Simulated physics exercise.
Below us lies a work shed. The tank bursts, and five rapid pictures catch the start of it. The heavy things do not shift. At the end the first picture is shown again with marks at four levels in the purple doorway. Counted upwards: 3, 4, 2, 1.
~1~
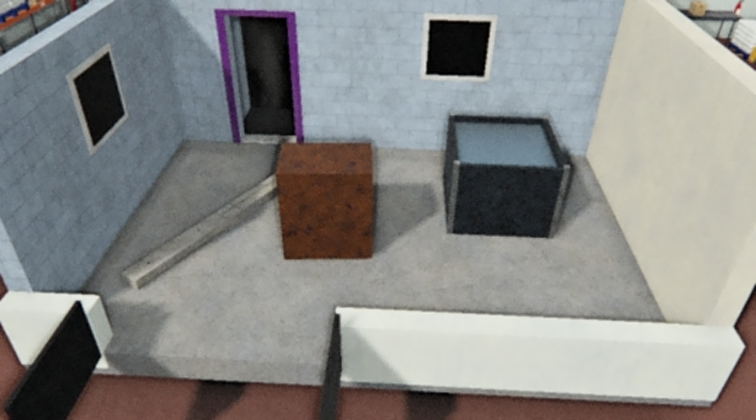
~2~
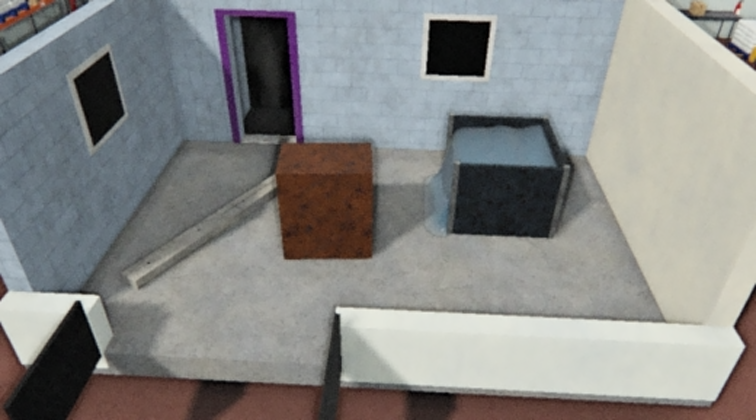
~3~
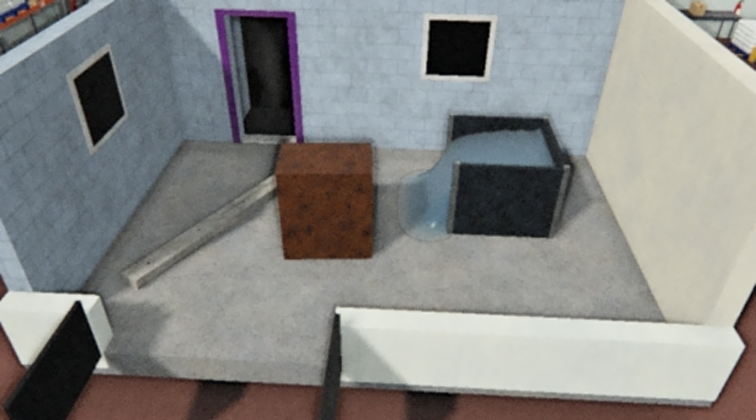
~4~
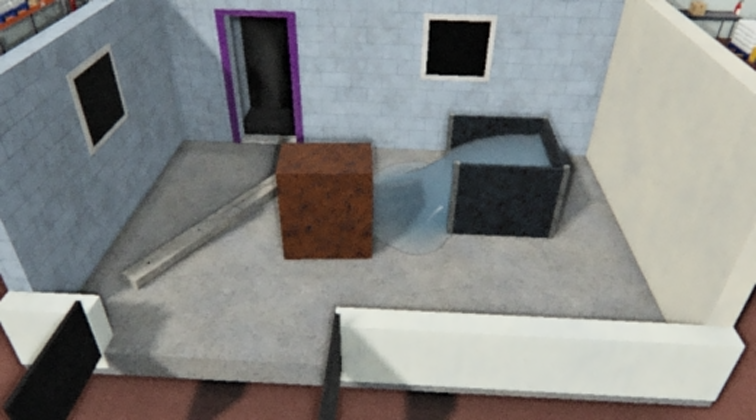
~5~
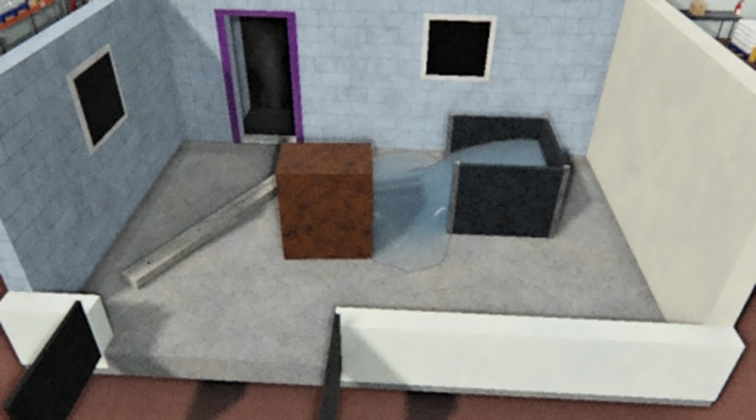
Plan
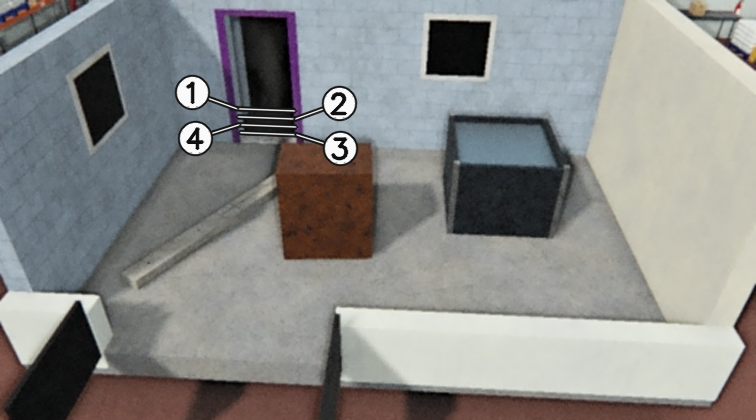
We see a walled work shed with a brown block, a plank and a dark tank, as water pours from the tank's left side, reaches the block and spreads over the floor between them.
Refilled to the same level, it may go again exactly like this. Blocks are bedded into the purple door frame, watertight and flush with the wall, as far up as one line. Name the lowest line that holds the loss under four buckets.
The answer is height 3.
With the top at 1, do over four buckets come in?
No.
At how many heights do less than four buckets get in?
All four.
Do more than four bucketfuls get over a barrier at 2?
No.
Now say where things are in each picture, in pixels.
Water in the tank at rest, its middle at (504, 146); foot of the purple doorway at (269, 143); open gate at (216, 298).
Water covers 2 % of the ground and shows as far out as (440, 222).
Water covers 4 % of the ground and shows as far out as (416, 174).
Water covers 8 % of the ground and shows as far out as (392, 240).
Water covers 14 % of the ground and shows as far out as (420, 156).
On the marked copy, 1 at (265, 109); 2 at (266, 117); 3 at (268, 133); 4 at (267, 125); from the bottom up 3, 4, 2, 1.
With 1, nothing gets over.
With 2, nothing gets over.
With 3, a splash gets over, under a bucket.
With 4, nothing gets over.
